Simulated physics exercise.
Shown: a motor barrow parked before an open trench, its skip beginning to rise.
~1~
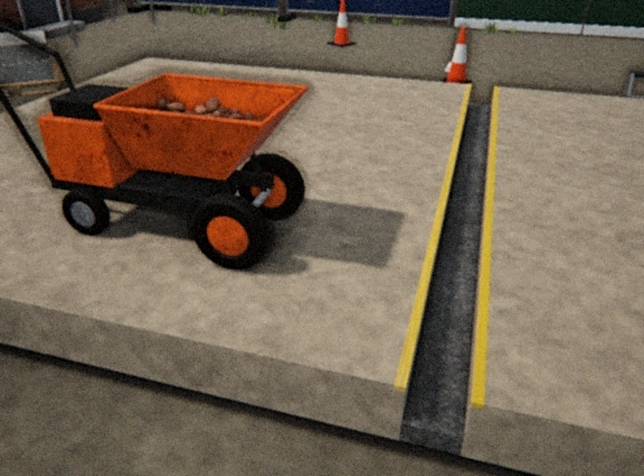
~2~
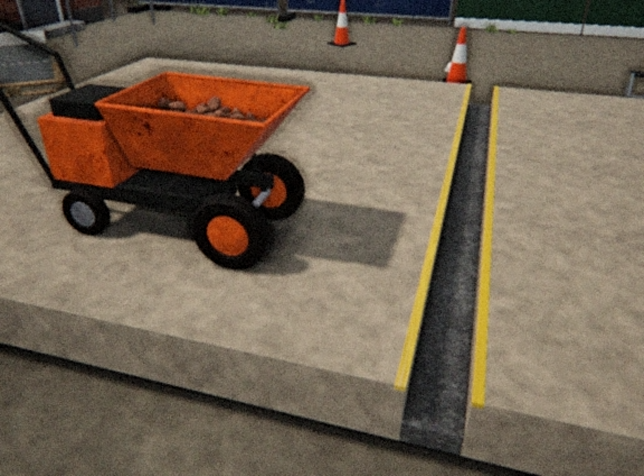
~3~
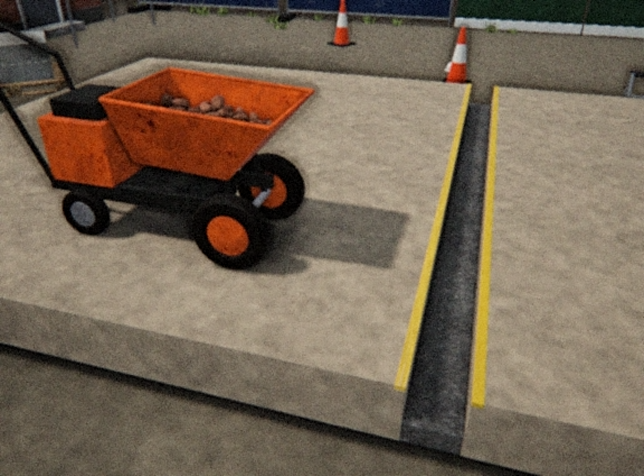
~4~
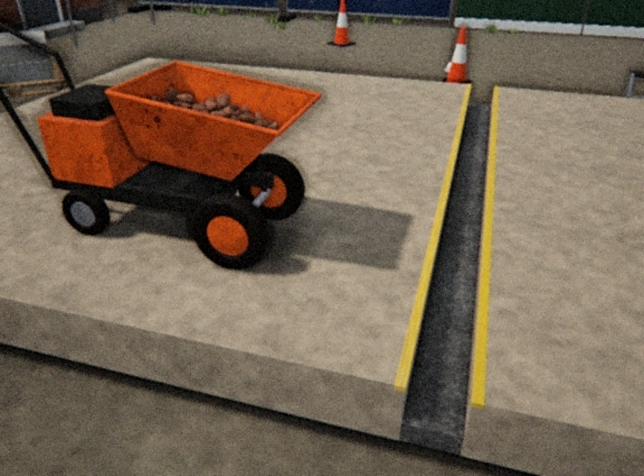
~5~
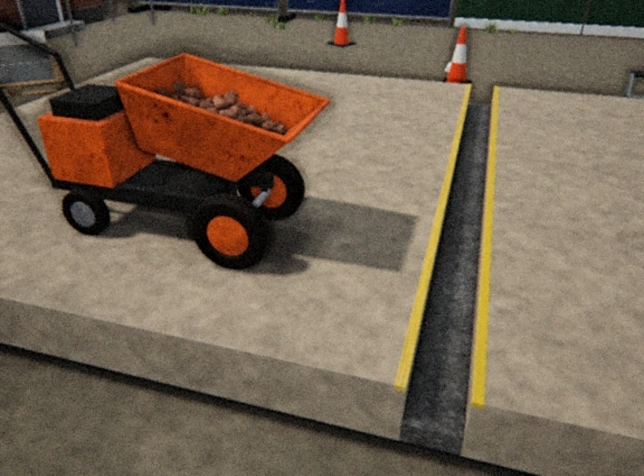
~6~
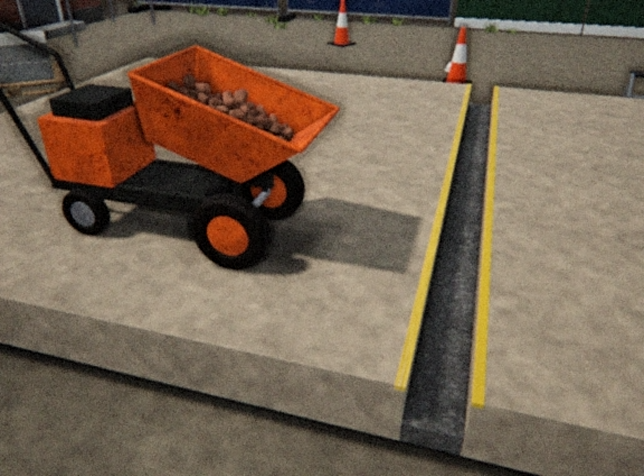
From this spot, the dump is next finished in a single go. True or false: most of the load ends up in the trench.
False.
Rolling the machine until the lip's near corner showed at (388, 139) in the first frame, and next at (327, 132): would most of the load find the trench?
Okay, first it's a smaller portion, and then it's the bigger portion.
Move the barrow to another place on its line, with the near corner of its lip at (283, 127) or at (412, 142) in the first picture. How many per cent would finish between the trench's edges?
First spot: About 40 percent; second spot: About 0 percent.
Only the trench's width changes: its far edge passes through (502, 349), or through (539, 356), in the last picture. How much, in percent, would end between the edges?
Roughly 20 % and 20 %.
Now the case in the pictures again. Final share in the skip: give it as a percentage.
Near 25 %.
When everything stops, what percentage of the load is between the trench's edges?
About 25 per cent.
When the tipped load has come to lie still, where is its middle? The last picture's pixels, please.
Resting centre, last picture - approx. (409, 260).
Soon, skip tipped steeply; all in the skip.
A while on, skip tipped right over; about two thirds in the skip; about a third short of the trench; a stray few in or heaped over the trench; a stray few falling.
Towards the end, skip tipped right over; about a quarter in the skip; about half short of the trench; about a quarter in or heaped over the trench.
Finally, skip tipped right over; about a quarter in the skip; about half short of the trench; about a quarter in or heaped over the trench; none beyond it.
